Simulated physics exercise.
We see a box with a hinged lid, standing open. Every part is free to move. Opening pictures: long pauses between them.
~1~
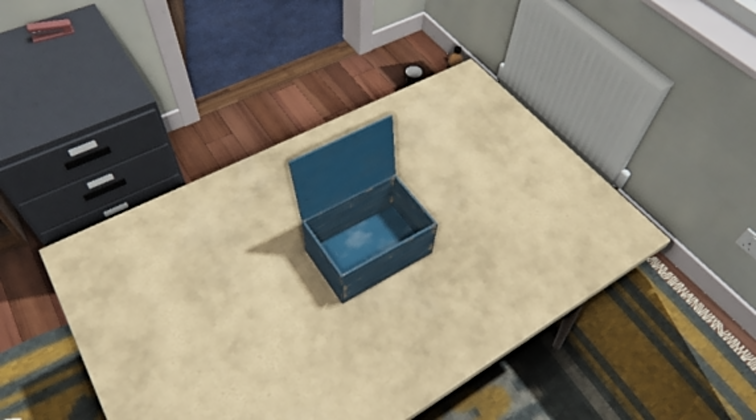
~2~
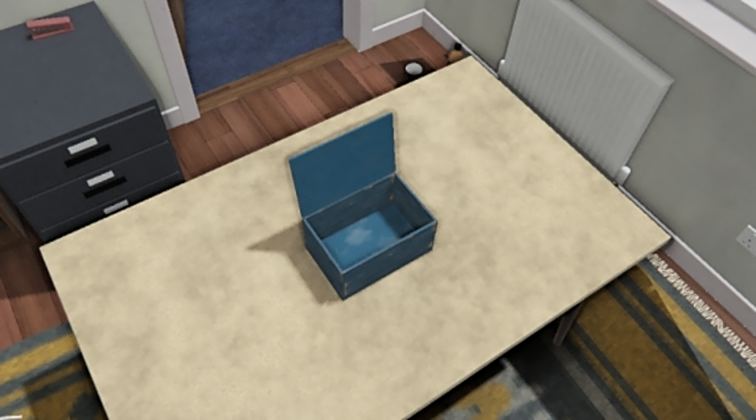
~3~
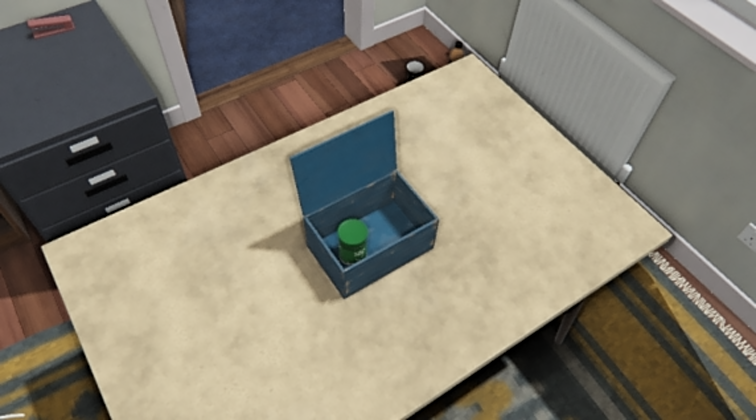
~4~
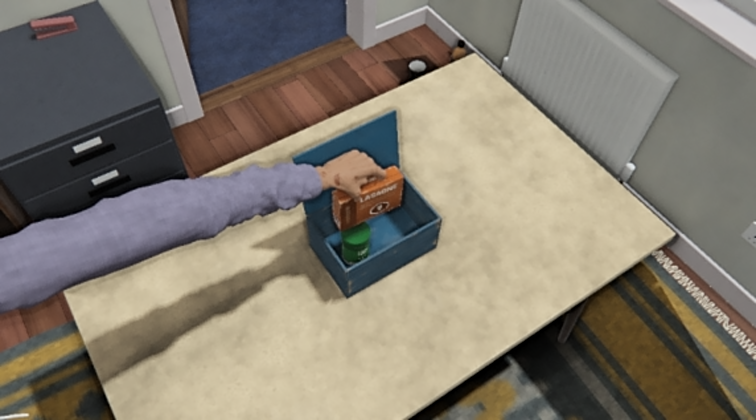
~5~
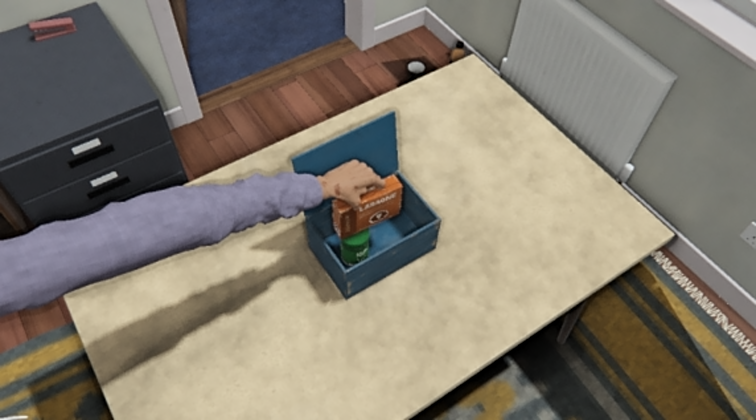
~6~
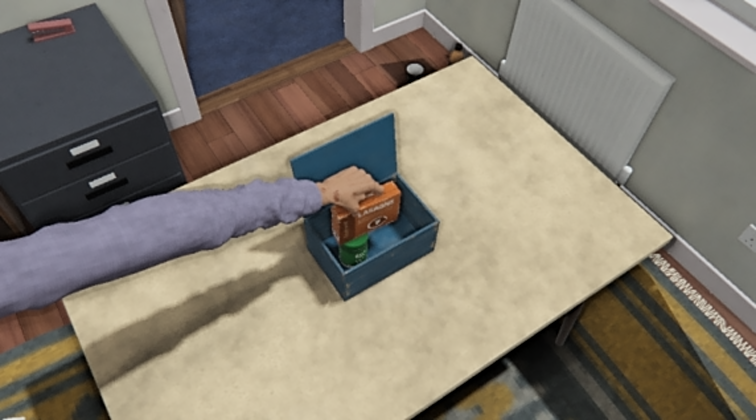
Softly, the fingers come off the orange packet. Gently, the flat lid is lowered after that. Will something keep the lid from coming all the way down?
Yes: Most likely the lid won't land on the rim.
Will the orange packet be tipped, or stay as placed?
Simply put, it gets tilted.
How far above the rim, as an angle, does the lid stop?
Some 30 degrees above the rim, more or less.
Then, 0.90 s later than the last frame, lid starting down; orange packet on its side near (386, 216).
Then, 1.50 s later than the last frame, lid 66° above the rim; orange packet on its side near (387, 218).
When it is over, lid 31° above the rim; lying over in the box, orange packet; green tin as before. End places, in pixels of the last picture, orange packet near (387, 220).
